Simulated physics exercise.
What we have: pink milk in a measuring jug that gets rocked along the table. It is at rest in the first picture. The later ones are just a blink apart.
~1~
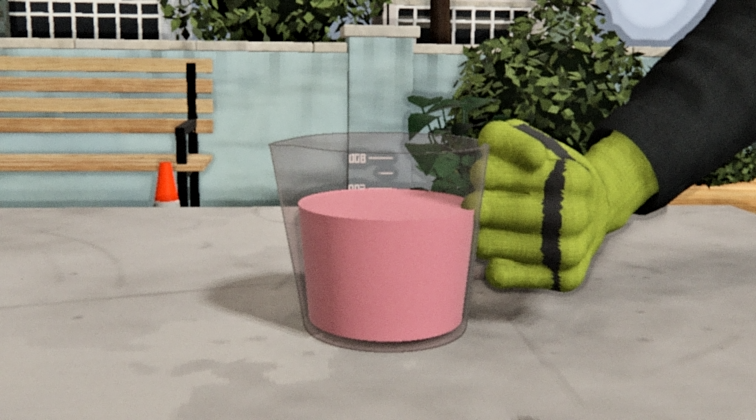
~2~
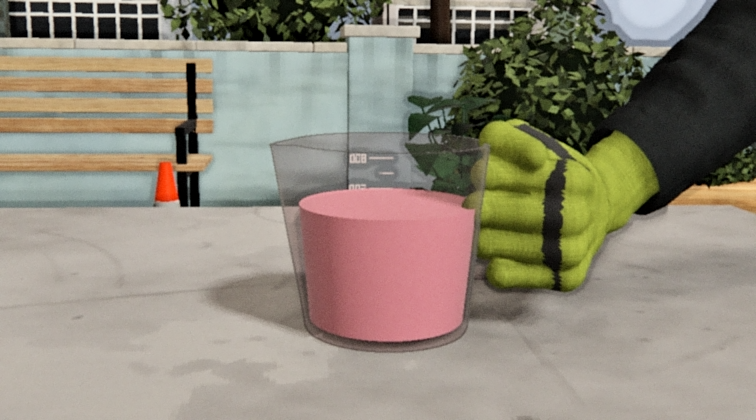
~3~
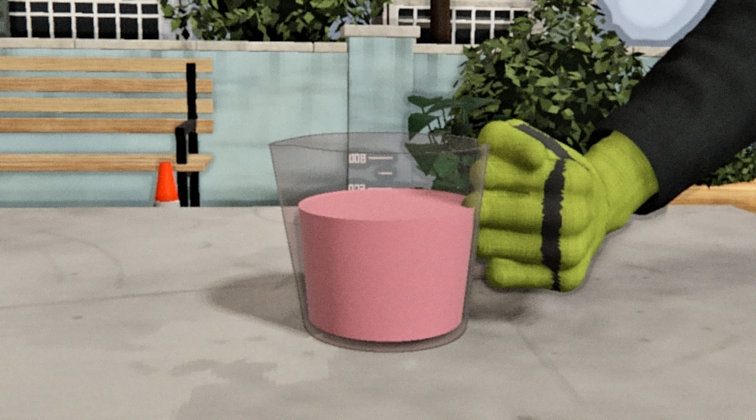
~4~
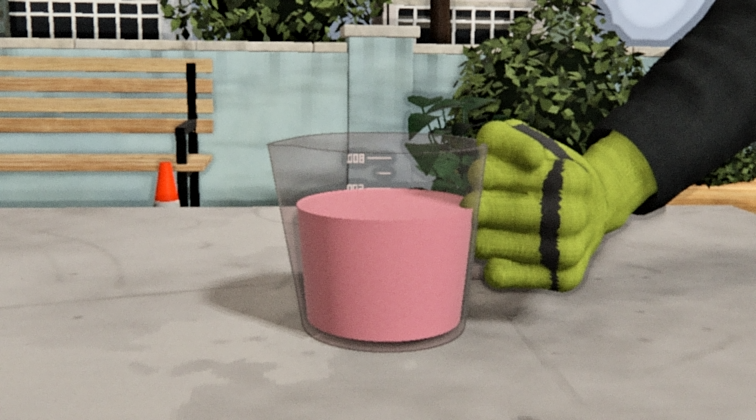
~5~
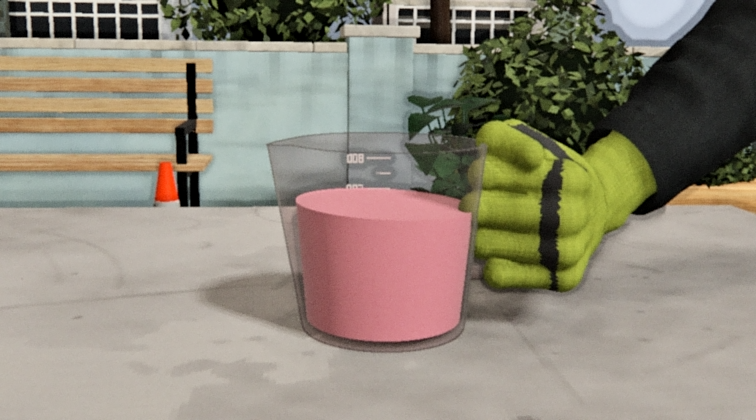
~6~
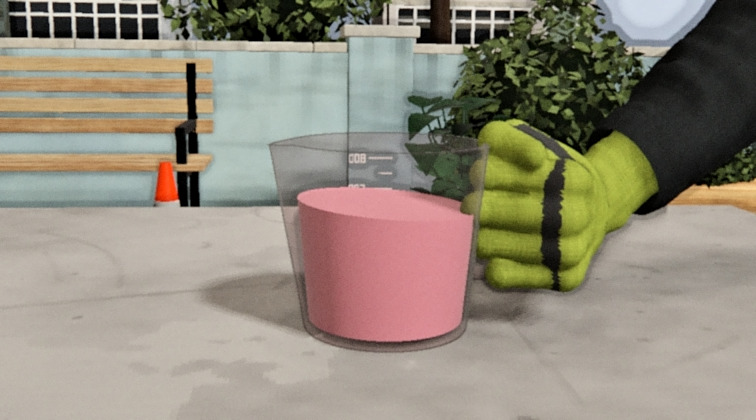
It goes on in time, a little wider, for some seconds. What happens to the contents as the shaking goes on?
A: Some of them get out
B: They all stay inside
B, they all stay inside.
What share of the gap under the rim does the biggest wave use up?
I make it 30 per cent.
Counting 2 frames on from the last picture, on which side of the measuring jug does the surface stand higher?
The right-hand side.
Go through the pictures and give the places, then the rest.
The first frame shows measuring jug (387, 229) about two thirds full; at rest.
The second frame shows measuring jug about two thirds full, surface at (387, 205); surface about level.
The third frame shows measuring jug (387, 229) about two thirds full; surface about level.
The fourth frame shows measuring jug about two thirds full, surface at (385, 205); surface about level.
The fifth frame shows measuring jug (385, 229) about two thirds full; surface about level.
The sixth frame shows measuring jug about two thirds full, surface at (387, 205); surface a little higher on the left.
Soon after, the highest wave so far stays far below the rim.
Later, the highest wave so far climbs under half way to the rim.
In the end, the highest wave so far climbs under half way to the rim; nothing has left it.
